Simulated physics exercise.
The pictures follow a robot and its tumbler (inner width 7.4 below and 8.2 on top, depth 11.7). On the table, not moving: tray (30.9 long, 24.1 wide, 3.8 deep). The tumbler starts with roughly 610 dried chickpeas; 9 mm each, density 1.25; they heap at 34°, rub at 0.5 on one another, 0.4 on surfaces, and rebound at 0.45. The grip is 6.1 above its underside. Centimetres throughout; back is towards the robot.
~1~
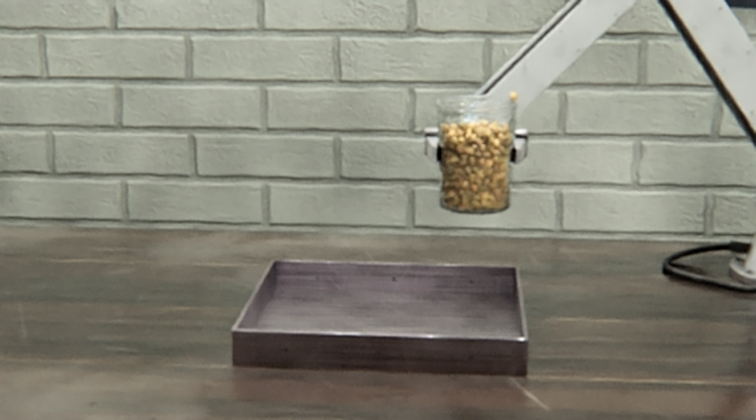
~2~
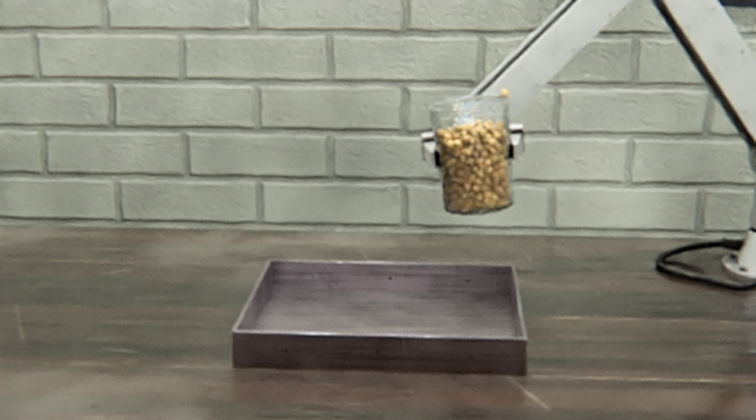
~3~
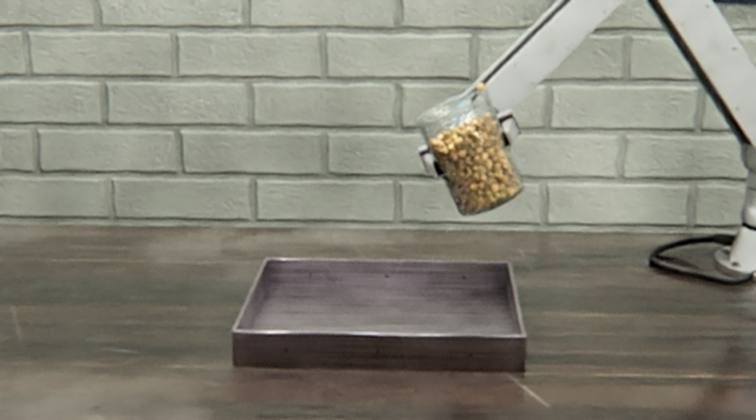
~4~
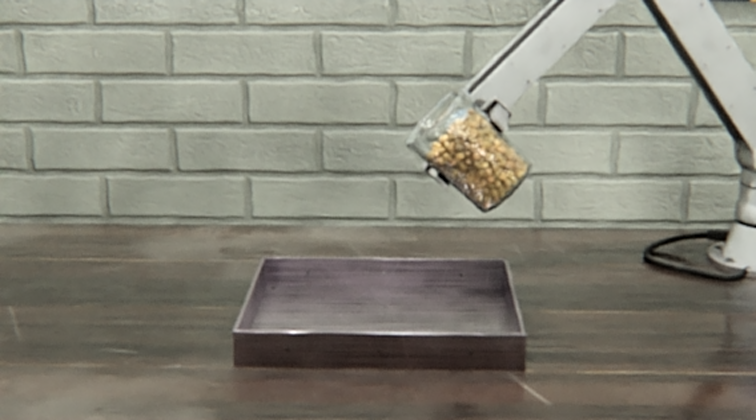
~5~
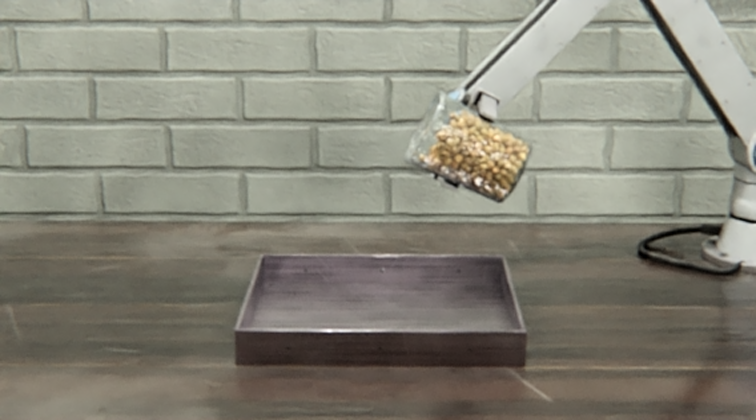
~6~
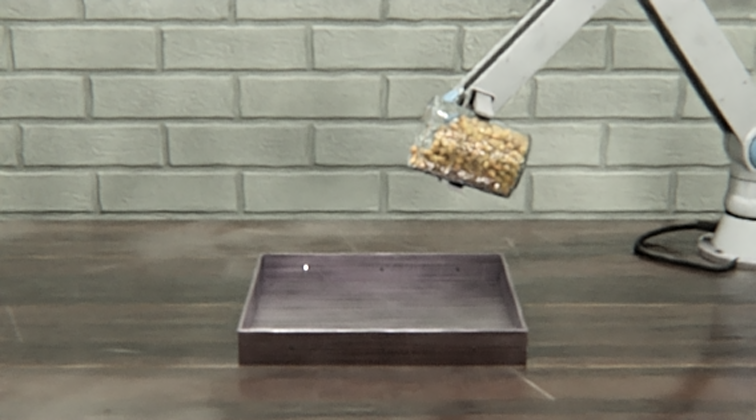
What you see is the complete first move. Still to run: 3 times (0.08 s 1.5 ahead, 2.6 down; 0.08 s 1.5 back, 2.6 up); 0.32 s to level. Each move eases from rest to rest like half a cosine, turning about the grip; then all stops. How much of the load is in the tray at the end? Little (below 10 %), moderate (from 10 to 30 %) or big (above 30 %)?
A moderate share, from 10 to 30 %, ends in the tray.
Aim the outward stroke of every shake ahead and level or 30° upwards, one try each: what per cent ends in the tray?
About 40 and 50 per cent.
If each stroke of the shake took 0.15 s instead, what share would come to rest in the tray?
It would be near 0 per cent.
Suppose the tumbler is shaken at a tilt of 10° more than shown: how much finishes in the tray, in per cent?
About 25 per cent.
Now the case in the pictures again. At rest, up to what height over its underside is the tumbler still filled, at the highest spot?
Roughly 9.5 cm.
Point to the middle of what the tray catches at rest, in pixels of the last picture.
Around (301, 313).
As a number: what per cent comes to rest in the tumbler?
About 85 per cent.
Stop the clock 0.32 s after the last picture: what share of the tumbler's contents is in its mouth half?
Roughly 45 per cent.
Then, 0.32 s later, tilted 70° forward, highest piece 24 above the table; 582 in the tumbler, 8 in the tray, 22 in flight or on a rim.
Then, 0.64 s later, tilted 35° forward, highest piece 24 above the table; 523 in the tumbler, 65 in the tray, 2 on the table or floor, 22 in flight or on a rim.
Then, 1.00 s later, level, highest piece 25 above the table; 521 in the tumbler, 89 in the tray, 2 on the table or floor.
Then, 2.05 s later, level, highest piece 25 above the table; 521 in the tumbler, 89 in the tray, 2 on the table or floor.
At rest, 521 in the tumbler, 89 in the tray, 2 on the table or floor. That is 15 % in the tray.
